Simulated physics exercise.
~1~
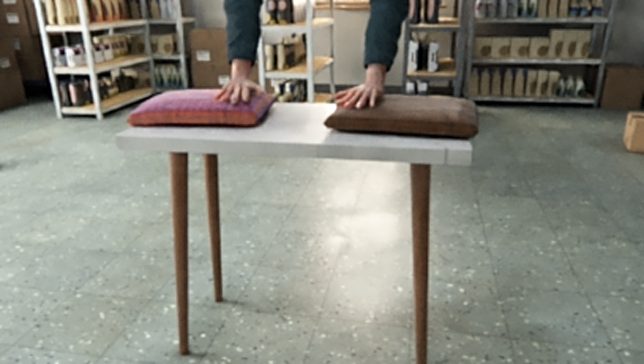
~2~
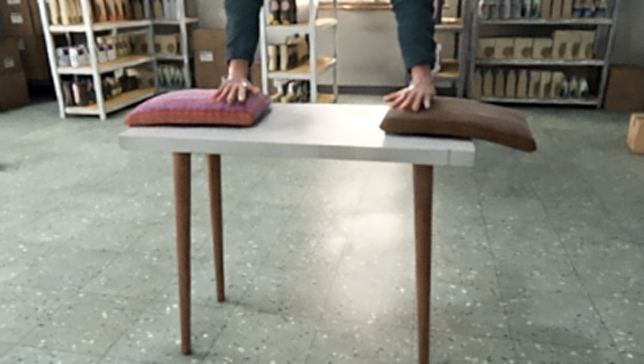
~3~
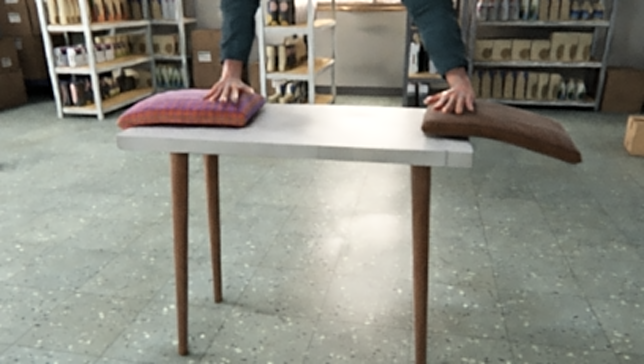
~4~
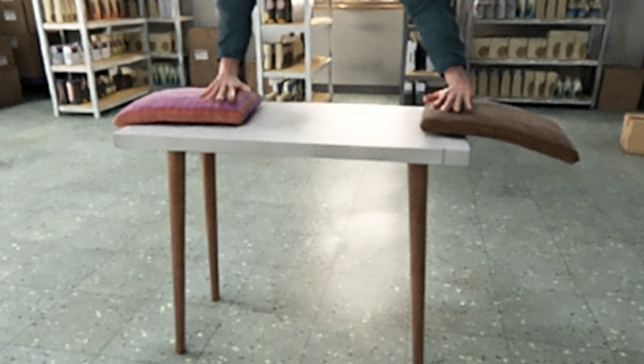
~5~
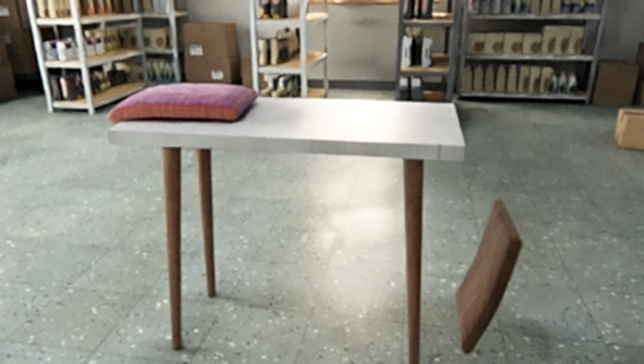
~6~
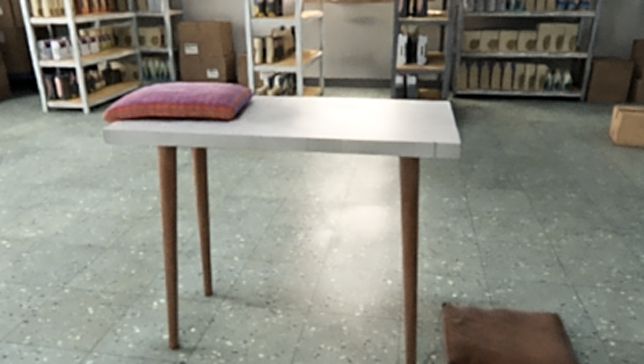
At the start, a person's hands rest on a soft orange and purple bundle and a brown seat pad, both on a pale side table with wooden legs in a room lined with shelves. The hands spread apart, sliding the brown pad right until much of it hangs past the edge, while the bundle shifts slightly left. They pause there, with the pad's outer part drooping. Once the hands are gone, the brown pad tips off the right end and drops beside the table. It ends up on the floor, while the bundle stays on the tabletop at the left.
